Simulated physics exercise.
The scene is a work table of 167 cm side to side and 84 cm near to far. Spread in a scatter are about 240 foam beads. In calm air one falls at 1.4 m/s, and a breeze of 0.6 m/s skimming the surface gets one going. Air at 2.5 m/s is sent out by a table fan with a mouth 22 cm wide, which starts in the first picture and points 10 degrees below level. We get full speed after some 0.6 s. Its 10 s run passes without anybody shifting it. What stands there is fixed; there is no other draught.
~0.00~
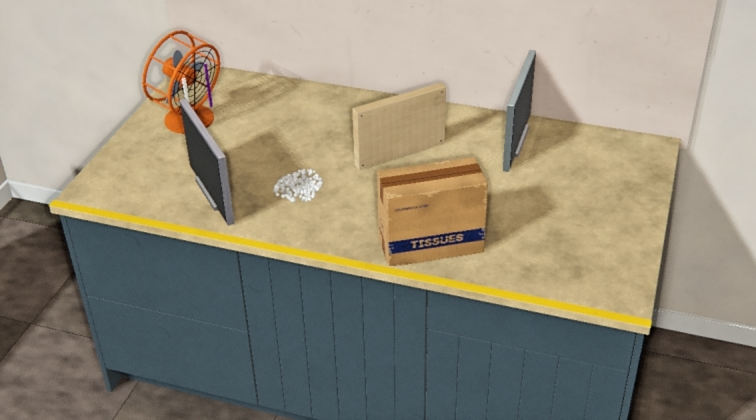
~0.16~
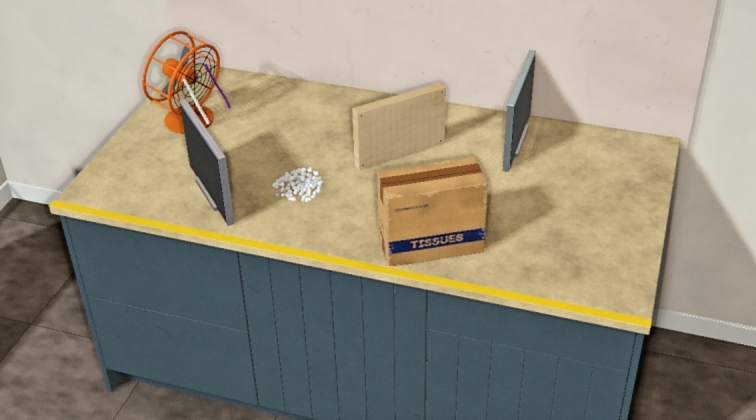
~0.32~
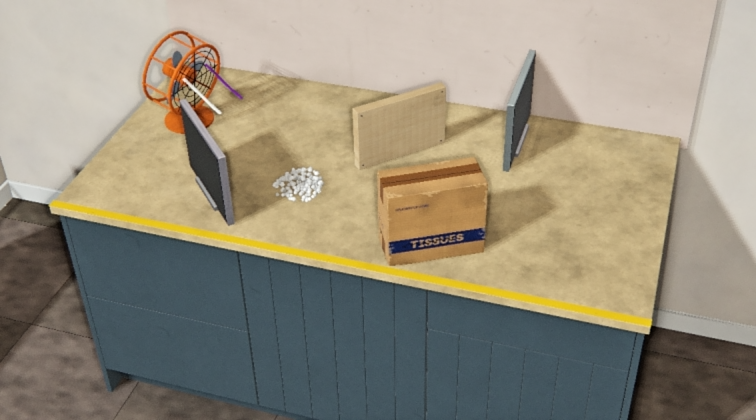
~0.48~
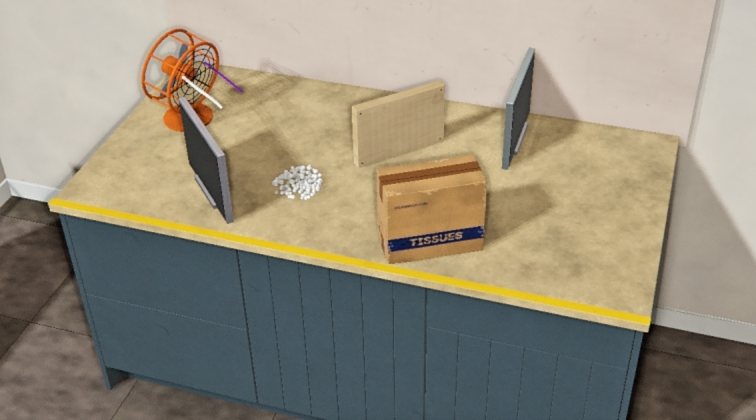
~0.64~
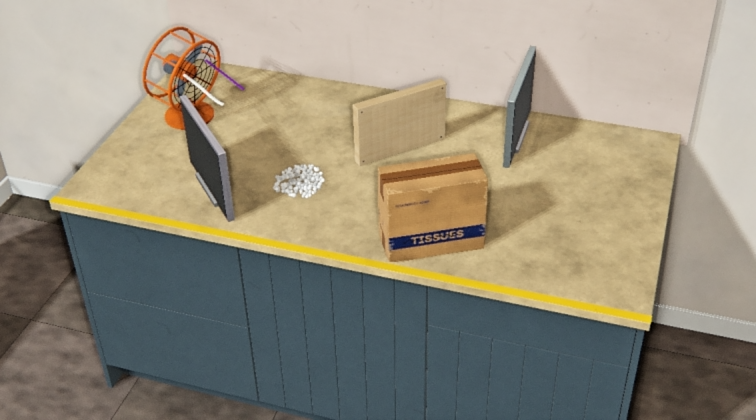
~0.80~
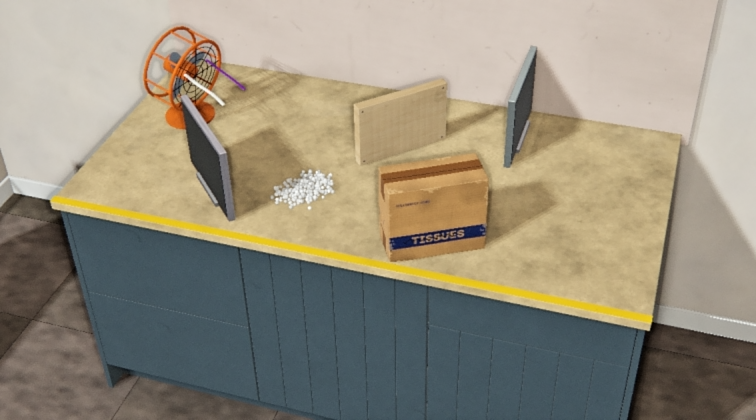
Work table with an orange fan blowing its streamers out, white foam beads lying still, then shifting and spreading slightly.
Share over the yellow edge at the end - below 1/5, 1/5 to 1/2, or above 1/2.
The share that ends past that edge will be the majority.
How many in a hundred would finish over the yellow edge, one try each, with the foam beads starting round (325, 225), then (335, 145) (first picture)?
It goes 100 % first, then 0 %.
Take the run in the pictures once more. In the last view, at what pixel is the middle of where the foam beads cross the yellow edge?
About (319, 256).
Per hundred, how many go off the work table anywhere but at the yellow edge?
It comes out at some 1 %.
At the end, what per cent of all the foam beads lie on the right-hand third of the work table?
Share at the end: Close to 1 %.
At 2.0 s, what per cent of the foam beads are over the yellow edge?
100 %, roughly.
After 2.0 s, 2 % are on the move or not yet settled, 98 % are over the yellow edge.
After 3.2 s, 1 % are on the move or not yet settled, 98 % are over the yellow edge.
After 5.5 s, 1 % are on the move or not yet settled, 98 % are over the yellow edge.
After 10.0 s, at the end, 98 % are over the yellow edge.
